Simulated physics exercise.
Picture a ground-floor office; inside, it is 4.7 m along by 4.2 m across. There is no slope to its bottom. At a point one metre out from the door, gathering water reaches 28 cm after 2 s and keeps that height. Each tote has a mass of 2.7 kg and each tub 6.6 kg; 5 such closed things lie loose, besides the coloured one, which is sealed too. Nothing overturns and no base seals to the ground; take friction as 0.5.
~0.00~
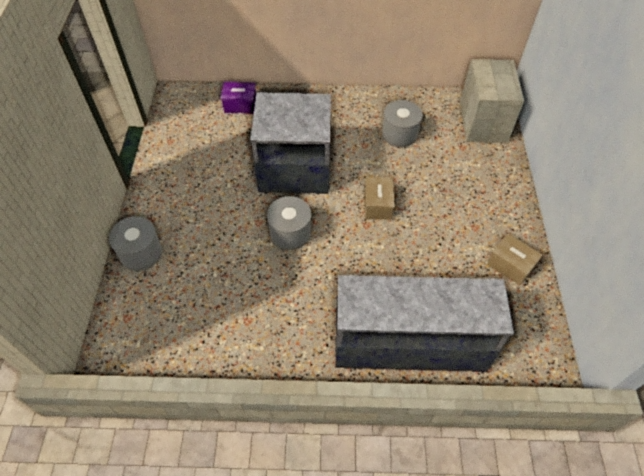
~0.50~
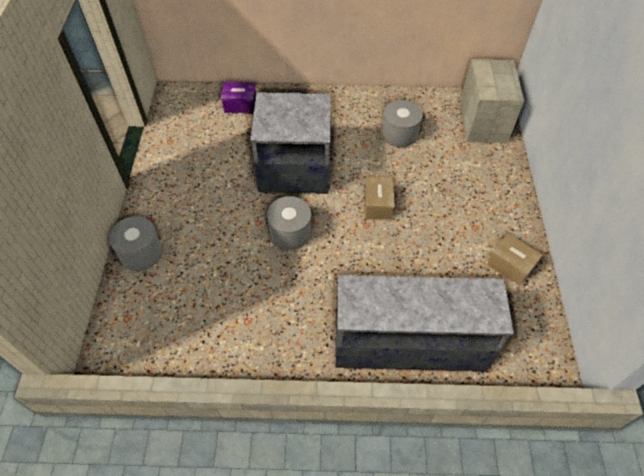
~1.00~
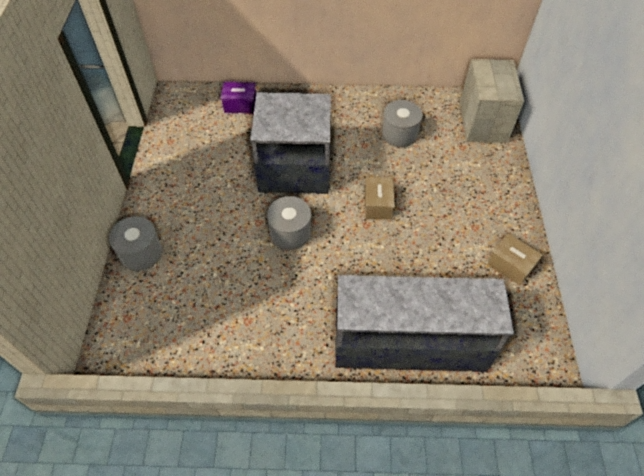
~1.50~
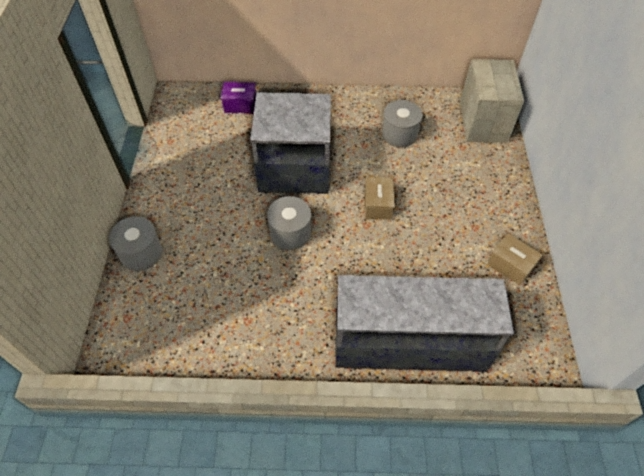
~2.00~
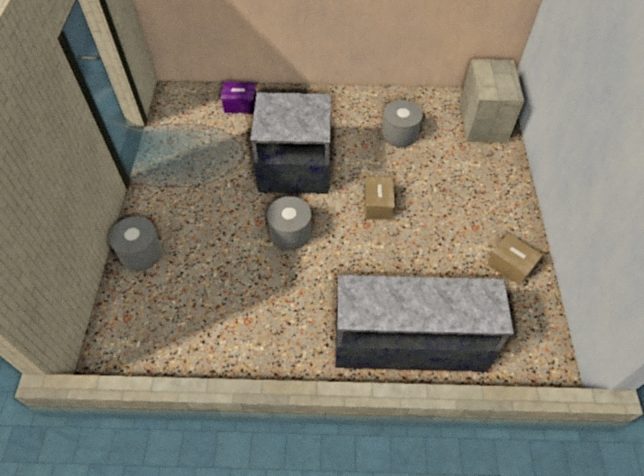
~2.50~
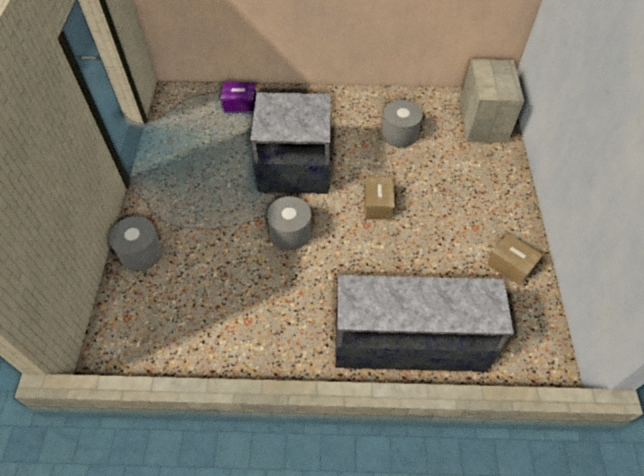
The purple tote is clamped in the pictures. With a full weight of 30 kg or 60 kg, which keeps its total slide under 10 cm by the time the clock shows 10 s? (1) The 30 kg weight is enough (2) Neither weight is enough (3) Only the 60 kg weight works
The answer is 1.
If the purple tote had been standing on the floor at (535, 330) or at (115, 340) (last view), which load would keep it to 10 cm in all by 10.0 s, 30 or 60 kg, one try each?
Well, at the first spot either weight will do, and at the second either weight will do.
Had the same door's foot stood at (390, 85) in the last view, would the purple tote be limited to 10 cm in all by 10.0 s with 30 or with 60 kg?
For that position, the smaller mass succeeds.
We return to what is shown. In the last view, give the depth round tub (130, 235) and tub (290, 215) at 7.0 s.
I'd put it at 1 cm and 3 cm respectively.
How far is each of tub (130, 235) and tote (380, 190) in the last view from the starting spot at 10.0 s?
50 cm and 80 cm respectively.
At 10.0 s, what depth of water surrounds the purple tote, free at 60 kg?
Close to 11 cm deep.
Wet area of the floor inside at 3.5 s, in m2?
Wet area: Approx. 8.0 m2.
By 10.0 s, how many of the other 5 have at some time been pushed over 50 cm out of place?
Tally: 5.
After 3.5 s the purple tote would be 0 cm from its start with 30 kg and 0 cm from its start with 60 kg; 5 cm of water round it then.
After 4.5 s the purple tote would be 0 cm from its start with 30 kg and 0 cm from its start with 60 kg; 6 cm of water round it then.
After 7.0 s the purple tote would be 0 cm from its start with 30 kg and 0 cm from its start with 60 kg; 10 cm of water round it then.
After 10.0 s the purple tote would be 0 cm from its start with 30 kg and 0 cm from its start with 60 kg; 11 cm of water round it then.
